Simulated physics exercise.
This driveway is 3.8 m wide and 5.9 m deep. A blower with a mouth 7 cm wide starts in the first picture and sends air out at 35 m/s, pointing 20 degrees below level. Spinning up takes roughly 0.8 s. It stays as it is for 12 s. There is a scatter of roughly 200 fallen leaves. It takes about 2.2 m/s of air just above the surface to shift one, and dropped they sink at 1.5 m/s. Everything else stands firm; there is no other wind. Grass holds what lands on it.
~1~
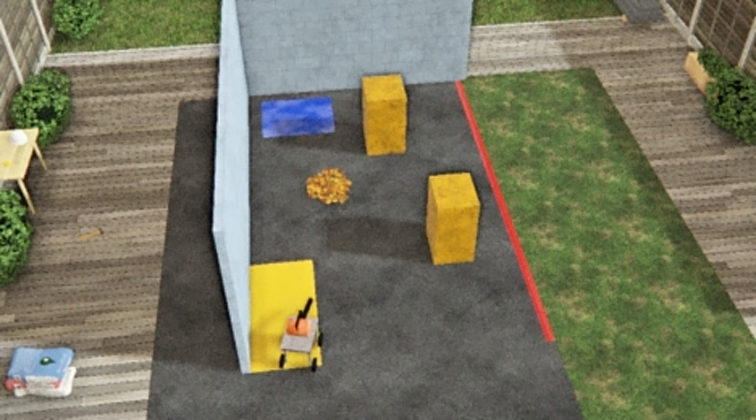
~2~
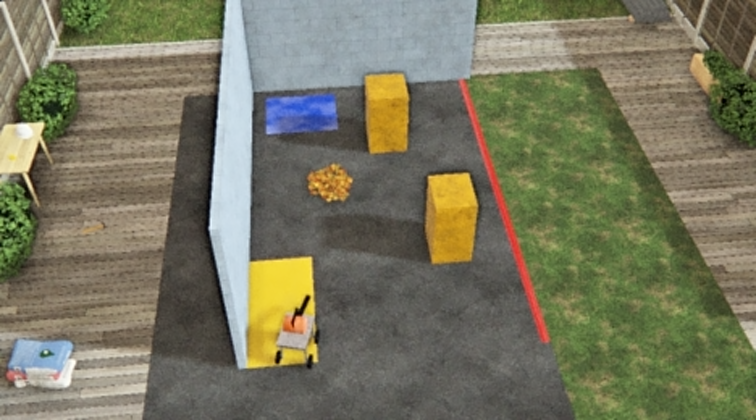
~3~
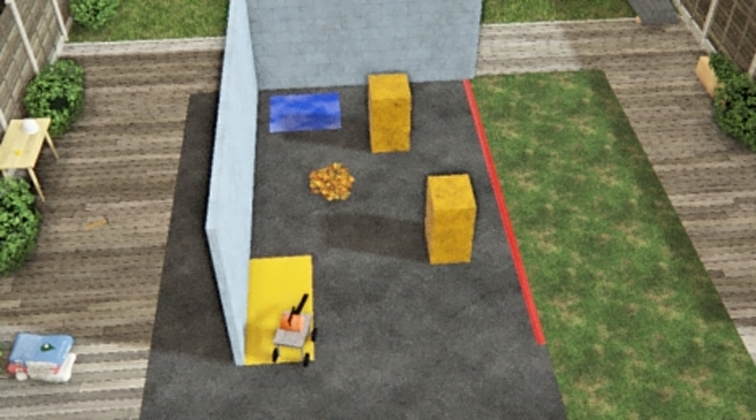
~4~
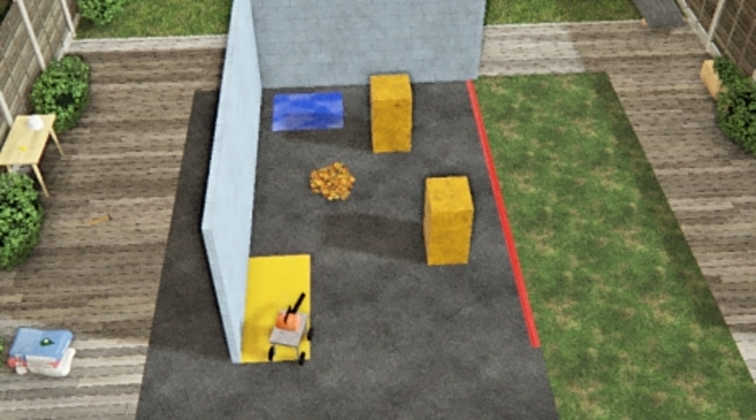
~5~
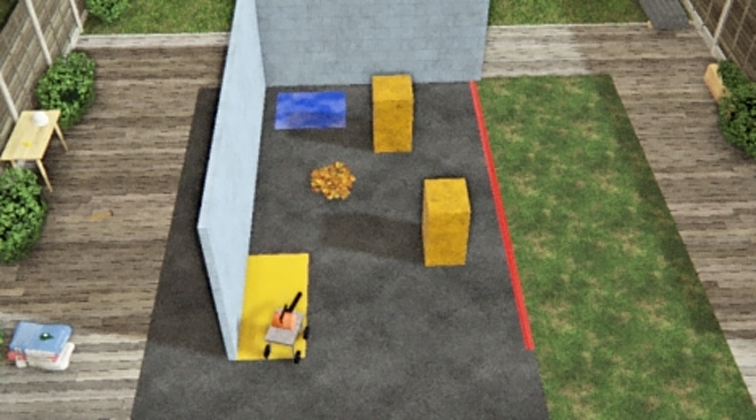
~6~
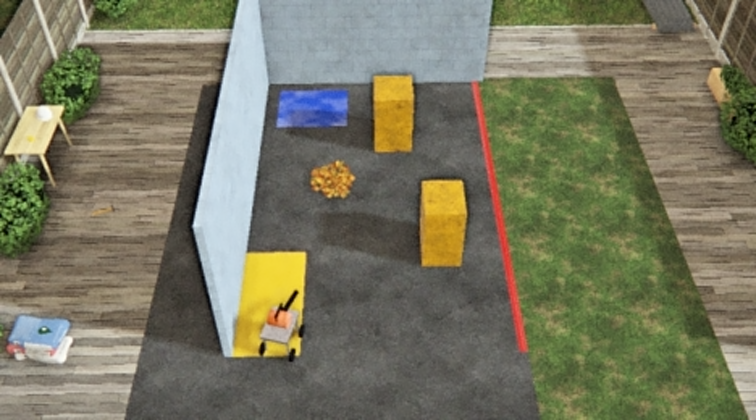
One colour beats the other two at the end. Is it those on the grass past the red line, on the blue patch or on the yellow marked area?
It is blue that takes the most.
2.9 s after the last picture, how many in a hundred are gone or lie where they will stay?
Some 10 per cent.
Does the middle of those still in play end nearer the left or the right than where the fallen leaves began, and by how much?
To the right, by about 0.2 m.
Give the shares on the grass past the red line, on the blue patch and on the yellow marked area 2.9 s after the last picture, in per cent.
Roughly 0 % red, 30 % blue, 0 % yellow.
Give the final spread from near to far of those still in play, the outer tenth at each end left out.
About 0.8 m.
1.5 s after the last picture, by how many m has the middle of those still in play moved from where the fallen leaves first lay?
Roughly 1.6 m.
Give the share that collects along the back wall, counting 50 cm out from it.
Some 60 per cent.
Then, 1.5 s after the last picture the count stands so, 0 % are on the yellow marked area, 0 % on the grass past the red line and 21 % on the blue patch; the middle of those still in play is near (349, 121).
Then, 2.9 s after the last picture the count stands so, 0 % are on the yellow marked area, 0 % on the grass past the red line and 34 % on the blue patch; the middle of those still in play is near (352, 105).
Then, 5.7 s after the last picture the count stands so, 0 % are on the yellow marked area, 0 % on the grass past the red line and 42 % on the blue patch; the middle of those still in play is near (352, 102).
Then, 11.1 s after the last picture, at the end, 0 % are on the yellow marked area, 0 % on the grass past the red line and 42 % on the blue patch; the middle of those still in play is near (349, 98).
